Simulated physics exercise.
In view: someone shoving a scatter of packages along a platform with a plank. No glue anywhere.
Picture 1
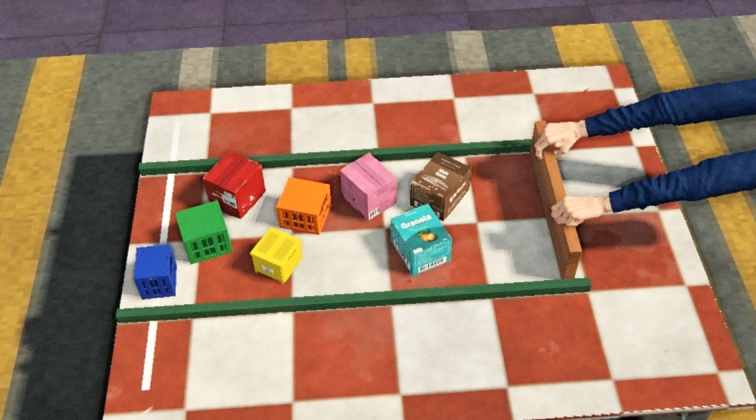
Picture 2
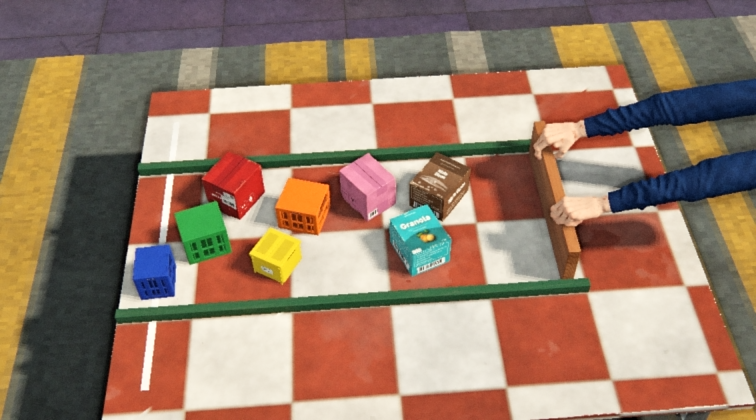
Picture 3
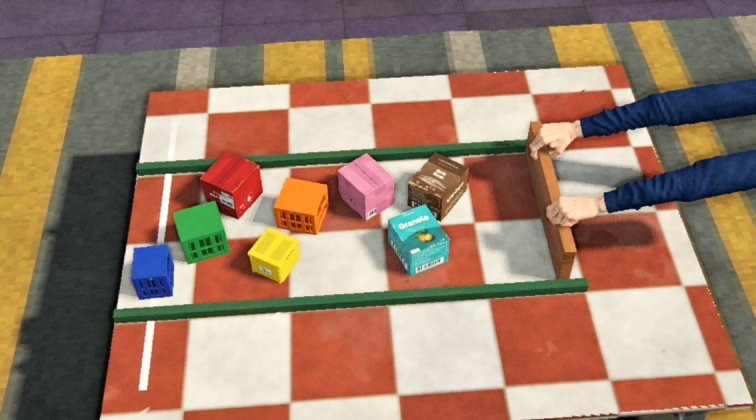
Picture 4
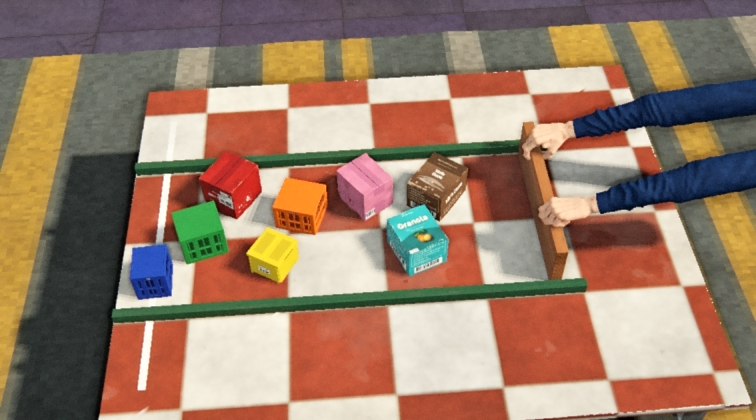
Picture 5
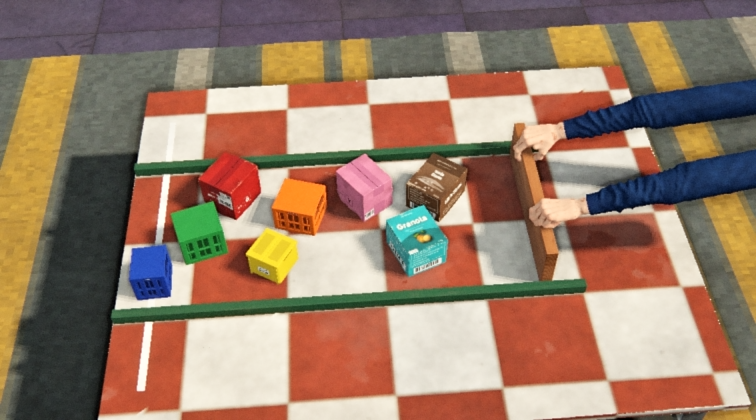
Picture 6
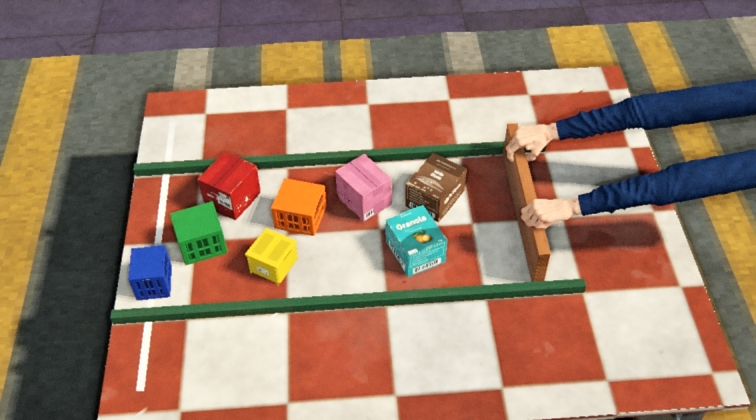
Two hands slide a wooden plank slightly left toward colorful boxes and crates between green rails.
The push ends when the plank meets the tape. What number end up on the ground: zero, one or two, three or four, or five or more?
Outcome: The number that fall off is five or more.
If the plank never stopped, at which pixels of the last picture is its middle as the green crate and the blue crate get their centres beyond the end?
For the green crate at (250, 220), for the blue crate at (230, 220).
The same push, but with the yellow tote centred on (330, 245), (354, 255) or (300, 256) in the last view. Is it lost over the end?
Place by place, it comes down; comes down; falls.
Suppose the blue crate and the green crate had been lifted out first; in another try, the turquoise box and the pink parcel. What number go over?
First 4, then 3.
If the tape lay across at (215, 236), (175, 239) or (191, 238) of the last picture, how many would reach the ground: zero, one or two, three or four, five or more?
Taking them in turn, three or four; 5 or more; three to four.
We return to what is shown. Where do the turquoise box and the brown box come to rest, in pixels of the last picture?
Near (130, 257) and (137, 215).
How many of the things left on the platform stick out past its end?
The number is 2.
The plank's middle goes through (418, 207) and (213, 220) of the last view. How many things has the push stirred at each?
At the one place 3, at the other 8.
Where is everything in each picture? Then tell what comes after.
Blue crate (156, 272); green crate (204, 233); red parcel (235, 185); plank (553, 198); tape (163, 239), in the first picture.
Green crate (203, 233); brown box (440, 187), in the second picture.
Red parcel (232, 186); plank (549, 198), in the third picture.
Blue crate (152, 272); yellow tote (274, 256), in the fourth picture.
Green crate (200, 233); orange crate (300, 207), in the fifth picture.
Blue crate (151, 273); green crate (199, 233); red parcel (230, 186); plank (525, 201); tape (158, 240), in the sixth picture.
A little later, none off yet; blue crate at rest near (151, 273); green crate at rest near (199, 233); red parcel at rest near (230, 186).
Next, none off yet; blue crate shifted a little near (144, 277); green crate shifted a little near (176, 239); red parcel shifted about its own width near (201, 179).
Later still, none off yet; blue crate shifted about its own width near (116, 285); green crate tilted a little near (113, 247); red parcel shifted well along near (131, 178).
When it is over, the number that fall off is five or more; down, pink parcel, orange crate, yellow tote, red parcel, green crate and blue crate.
